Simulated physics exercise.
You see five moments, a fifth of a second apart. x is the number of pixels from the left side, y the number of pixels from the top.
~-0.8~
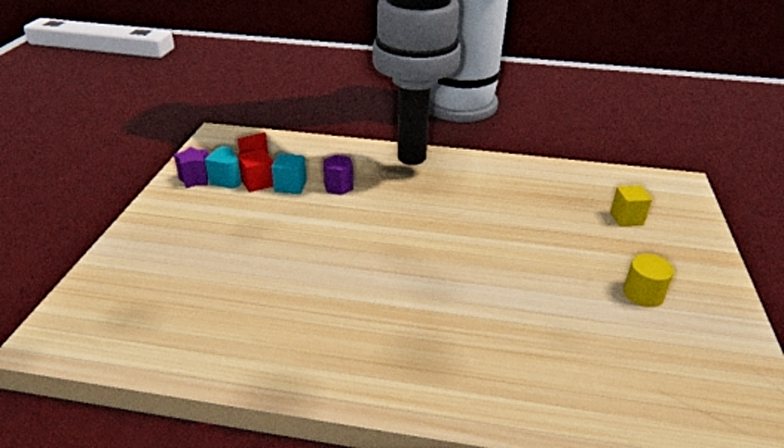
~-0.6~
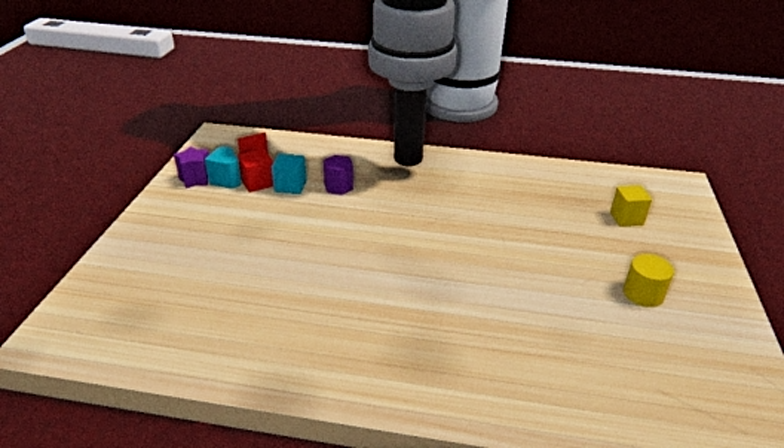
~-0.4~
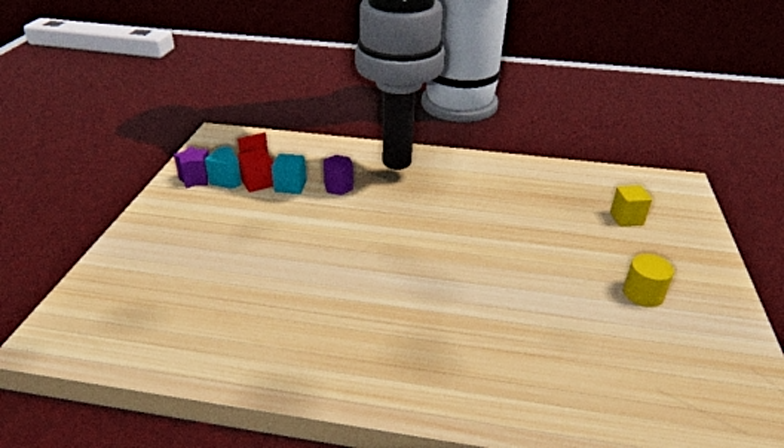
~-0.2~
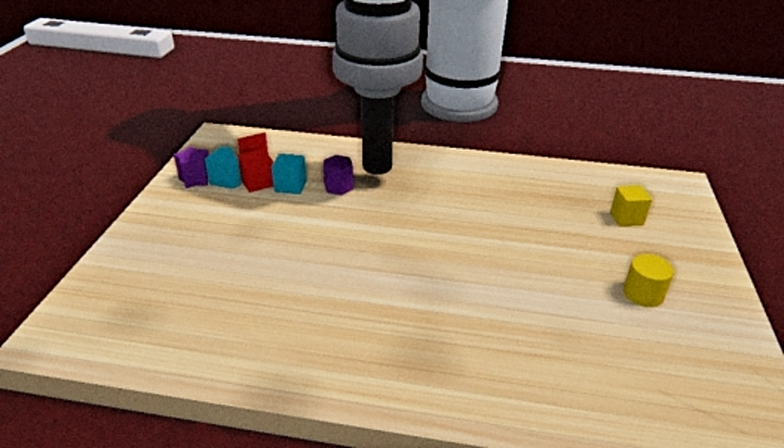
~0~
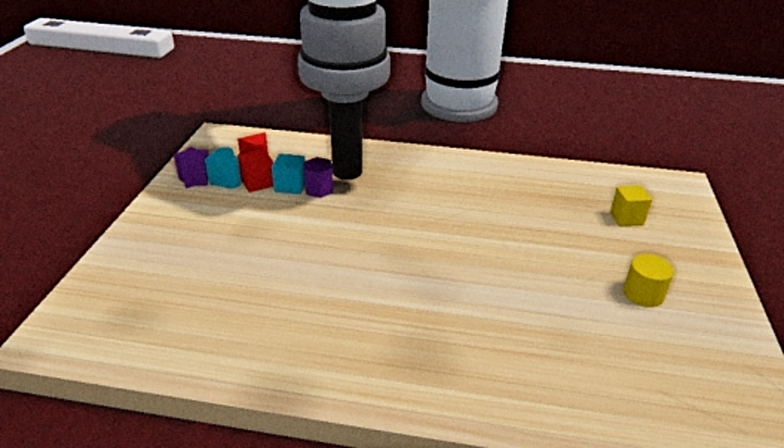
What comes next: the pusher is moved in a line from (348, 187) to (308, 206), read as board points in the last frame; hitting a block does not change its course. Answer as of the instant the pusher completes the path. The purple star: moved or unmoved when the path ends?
In the end it has been moved.
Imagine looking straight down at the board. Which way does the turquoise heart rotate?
Looking from above, the answer is counterclockwise.
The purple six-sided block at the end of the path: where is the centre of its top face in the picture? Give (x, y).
The spot you're after is about (275, 177) in the image.
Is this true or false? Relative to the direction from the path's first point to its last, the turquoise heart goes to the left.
My answer: False.
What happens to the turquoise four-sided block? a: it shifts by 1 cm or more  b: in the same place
Correct choice: A.
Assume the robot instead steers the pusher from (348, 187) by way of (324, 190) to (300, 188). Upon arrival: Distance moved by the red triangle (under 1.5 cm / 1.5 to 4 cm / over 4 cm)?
It slides not even 1.5 cm.
On the path given first. Halfway along, pusher (327, 183); purple star (186, 154); turquoise heart (214, 153), turned 10° anticlockwise; red four-sided block (245, 156), turned 30° clockwise; turquoise four-sided block (271, 164); purple six-sided block (296, 170), turned 20° clockwise.
At the end, pusher (307, 192); purple star (180, 154); turquoise heart (209, 150), turned 25° anticlockwise; red four-sided block (240, 155), turned 55° clockwise; turquoise four-sided block (255, 167), turned 20° clockwise; purple six-sided block (275, 177), turned 35° clockwise.
